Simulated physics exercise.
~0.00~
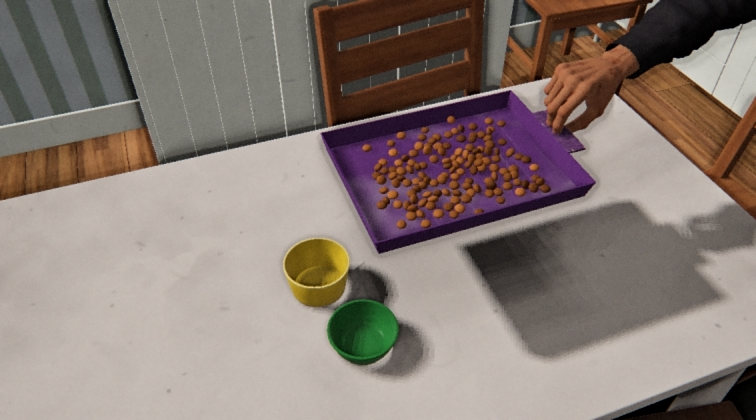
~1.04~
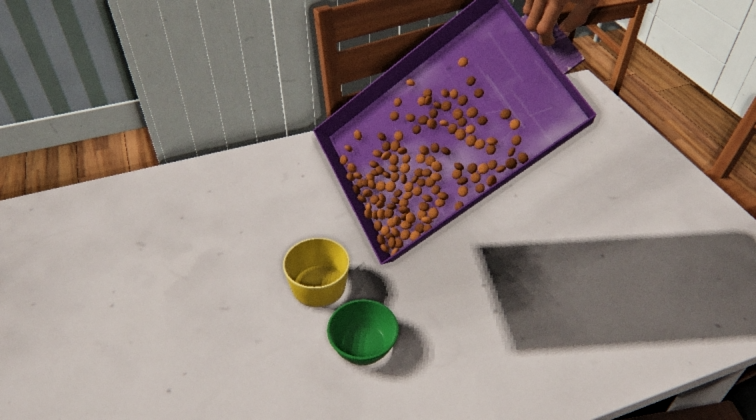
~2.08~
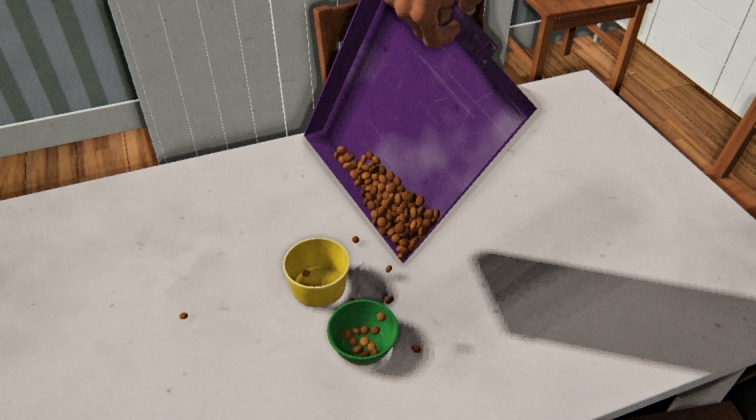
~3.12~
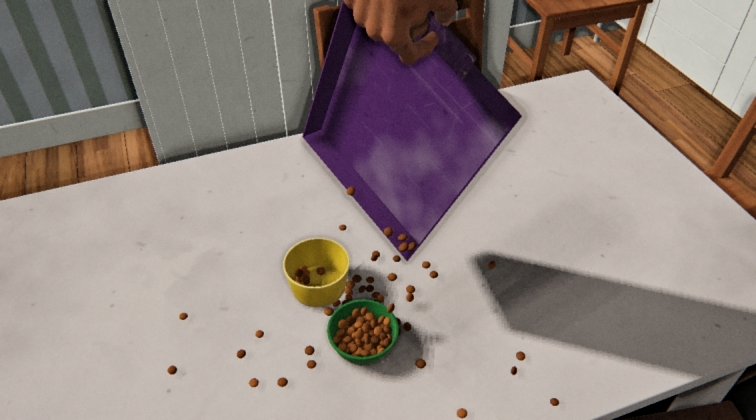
The clip opens on a pale table where a hand at the right holds a shallow purple tray scattered with small brown pieces of kibble, with a yellow dish and a green bowl standing in front. The hand raises and tips the tray, and the pieces slide toward its lower left side. As the tilt steepens, they bunch at the lowest corner and begin spilling, mostly into the green bowl. More pour out, some bouncing across the table. By the end, the green bowl is heaped, the yellow dish holds a few, many lie scattered around, and a few remain near the tray's corner.
